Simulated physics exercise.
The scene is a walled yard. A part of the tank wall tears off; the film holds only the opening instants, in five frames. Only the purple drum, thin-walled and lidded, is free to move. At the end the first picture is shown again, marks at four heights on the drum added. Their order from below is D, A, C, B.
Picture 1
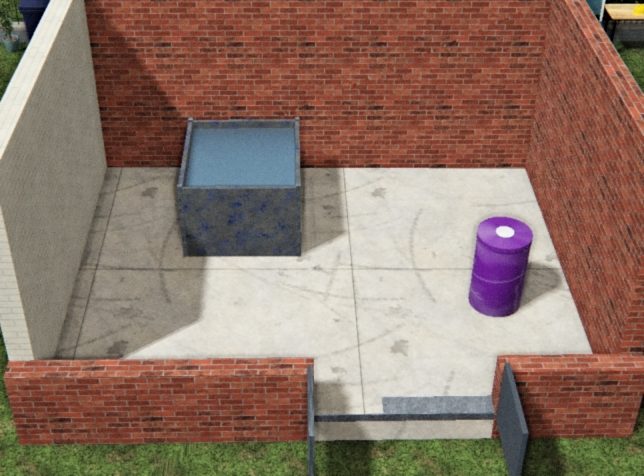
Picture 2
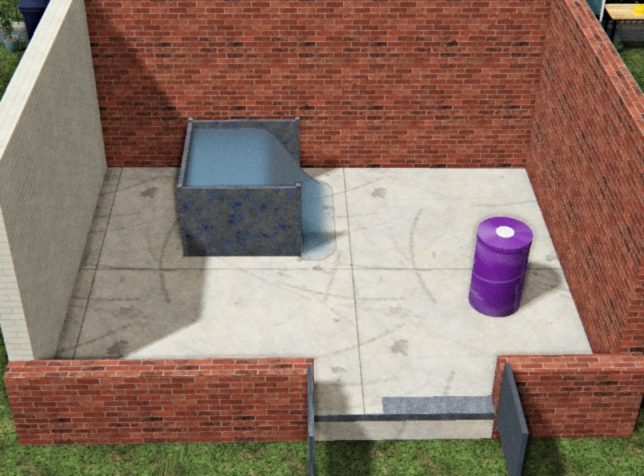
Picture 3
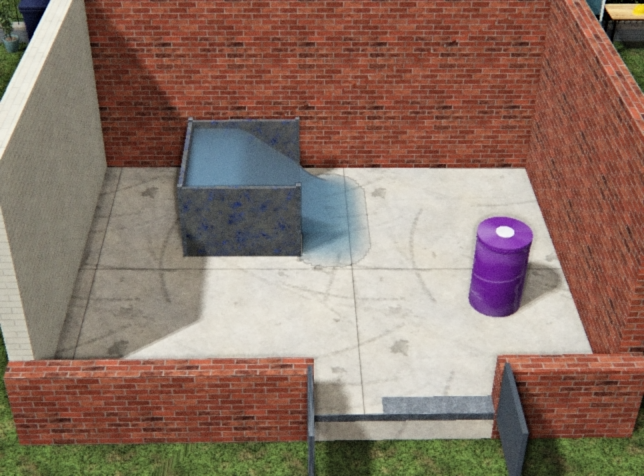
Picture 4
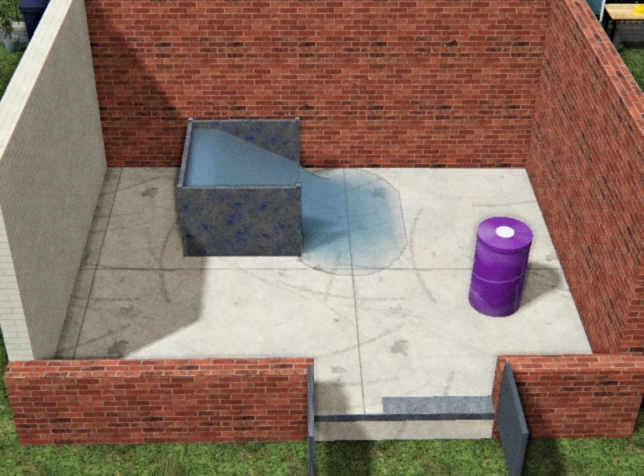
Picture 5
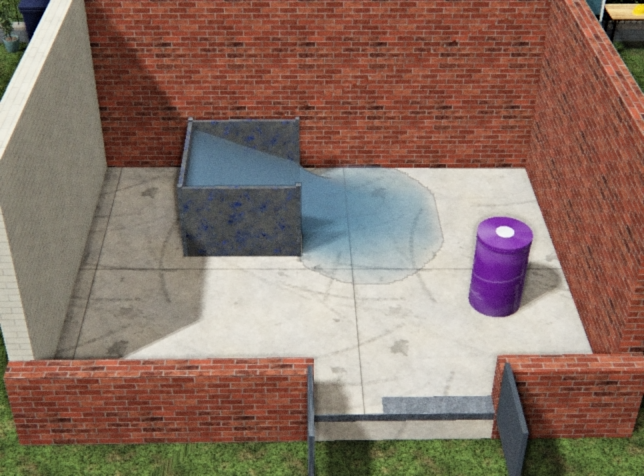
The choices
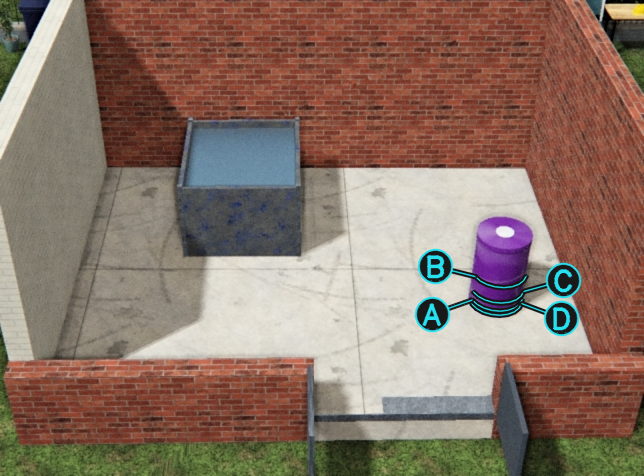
To begin with, a dark, open-topped tank full of water stands in a brick-walled yard, with a purple drum to its right. Water then pours from the tank's right side and spreads rightward across the concrete in a widening pool, while the drum stays still.
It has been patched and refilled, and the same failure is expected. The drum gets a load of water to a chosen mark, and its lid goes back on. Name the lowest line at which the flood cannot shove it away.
Line B just does it.
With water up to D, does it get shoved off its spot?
Yes, that goes wrong.
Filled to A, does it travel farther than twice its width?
Yes, it does.
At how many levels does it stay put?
One of the four.
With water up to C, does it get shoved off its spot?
Yes, it does.
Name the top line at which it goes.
C it is.
On the marked copy, A at (500, 311); B at (503, 287); C at (501, 303); D at (499, 315); from the bottom up D, A, C, B.
With A, it is washed out through the gate.
With B, it does not move.
With C, it is pushed about half its own width away.
With D, it is washed out through the gate.
